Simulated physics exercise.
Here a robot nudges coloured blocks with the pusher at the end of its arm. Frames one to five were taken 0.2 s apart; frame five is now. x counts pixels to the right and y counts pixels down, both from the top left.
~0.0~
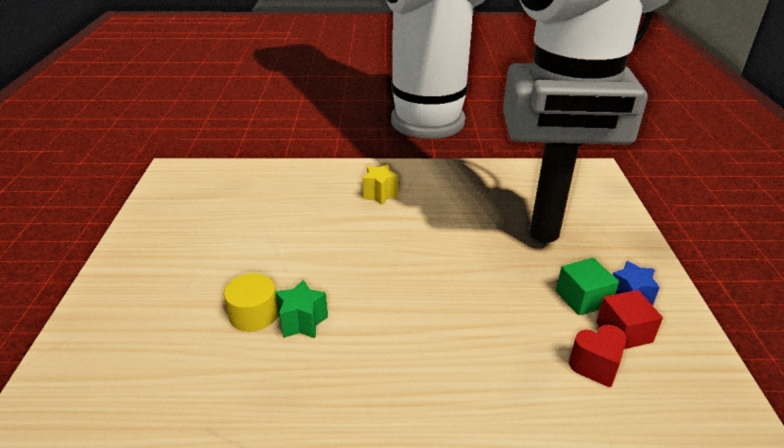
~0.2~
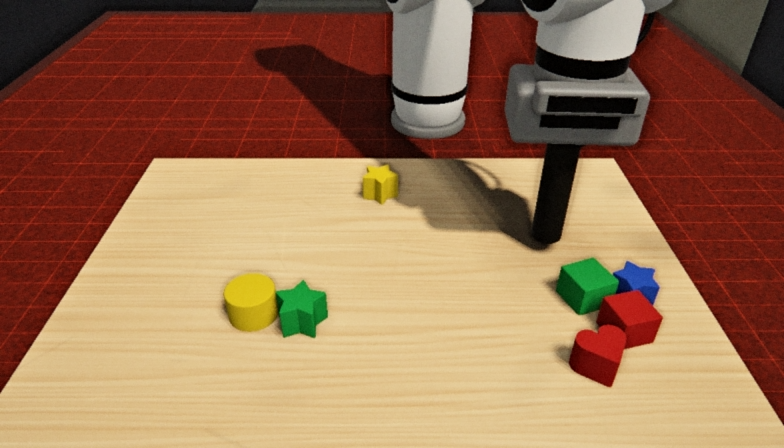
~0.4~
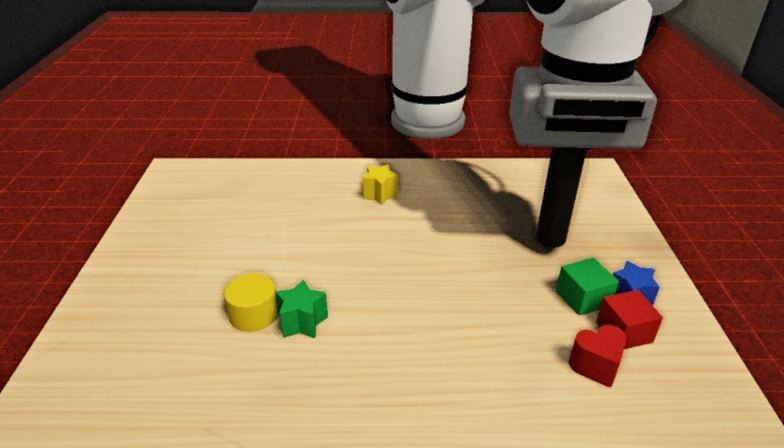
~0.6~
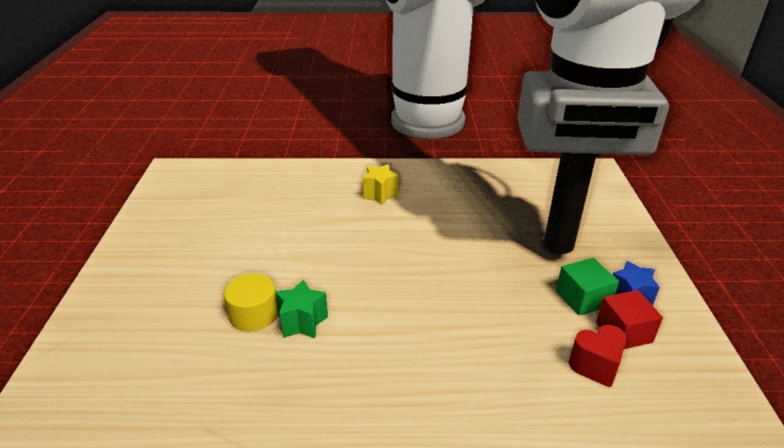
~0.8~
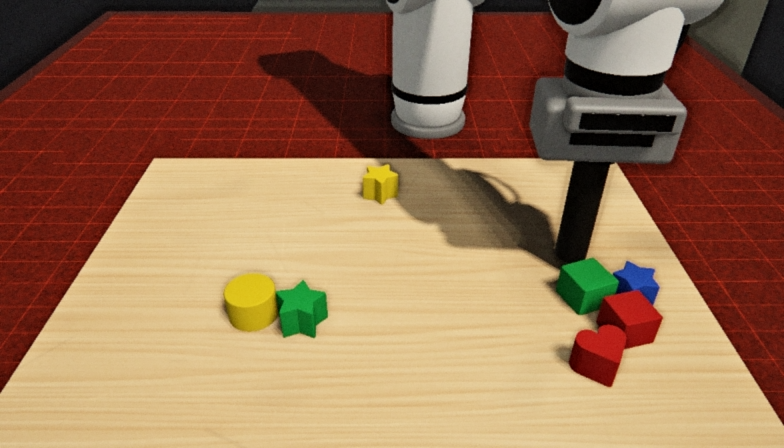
The video shows a robot arm with a black pusher above a wooden table of coloured blocks; the pusher barely moves at first, then shifts slightly right and toward the viewer, nearing the green square block while the blocks stay still.
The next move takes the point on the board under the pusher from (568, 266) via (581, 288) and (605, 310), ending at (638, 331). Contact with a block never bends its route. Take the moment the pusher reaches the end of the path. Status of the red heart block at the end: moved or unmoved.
Once the pusher is done, the red heart block is in a new spot.
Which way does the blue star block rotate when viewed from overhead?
Seen from above, counterclockwise.
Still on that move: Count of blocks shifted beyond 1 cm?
The push moves three or more blocks more than 1 cm.
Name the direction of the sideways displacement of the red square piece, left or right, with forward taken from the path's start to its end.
My prediction: Rightwards.
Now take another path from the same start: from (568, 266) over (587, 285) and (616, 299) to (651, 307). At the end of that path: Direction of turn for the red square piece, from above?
Answer: Anticlockwise.
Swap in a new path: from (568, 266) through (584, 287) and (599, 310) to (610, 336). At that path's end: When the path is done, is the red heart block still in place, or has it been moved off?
From what I can tell, it won't keep its place.
On the path given first. One third of the way, pusher (585, 277); green square piece (599, 291); red square piece (642, 317).
Two thirds of the way, pusher (609, 299); green square piece (616, 313), turned 30° clockwise; red heart block (604, 345); red square piece (664, 345), turned 30° anticlockwise.
At the end, pusher (642, 319); green square piece (628, 327), turned 65° clockwise; red heart block (600, 352); red square piece (675, 358), turned 50° anticlockwise; blue star block (642, 277), turned 25° anticlockwise.
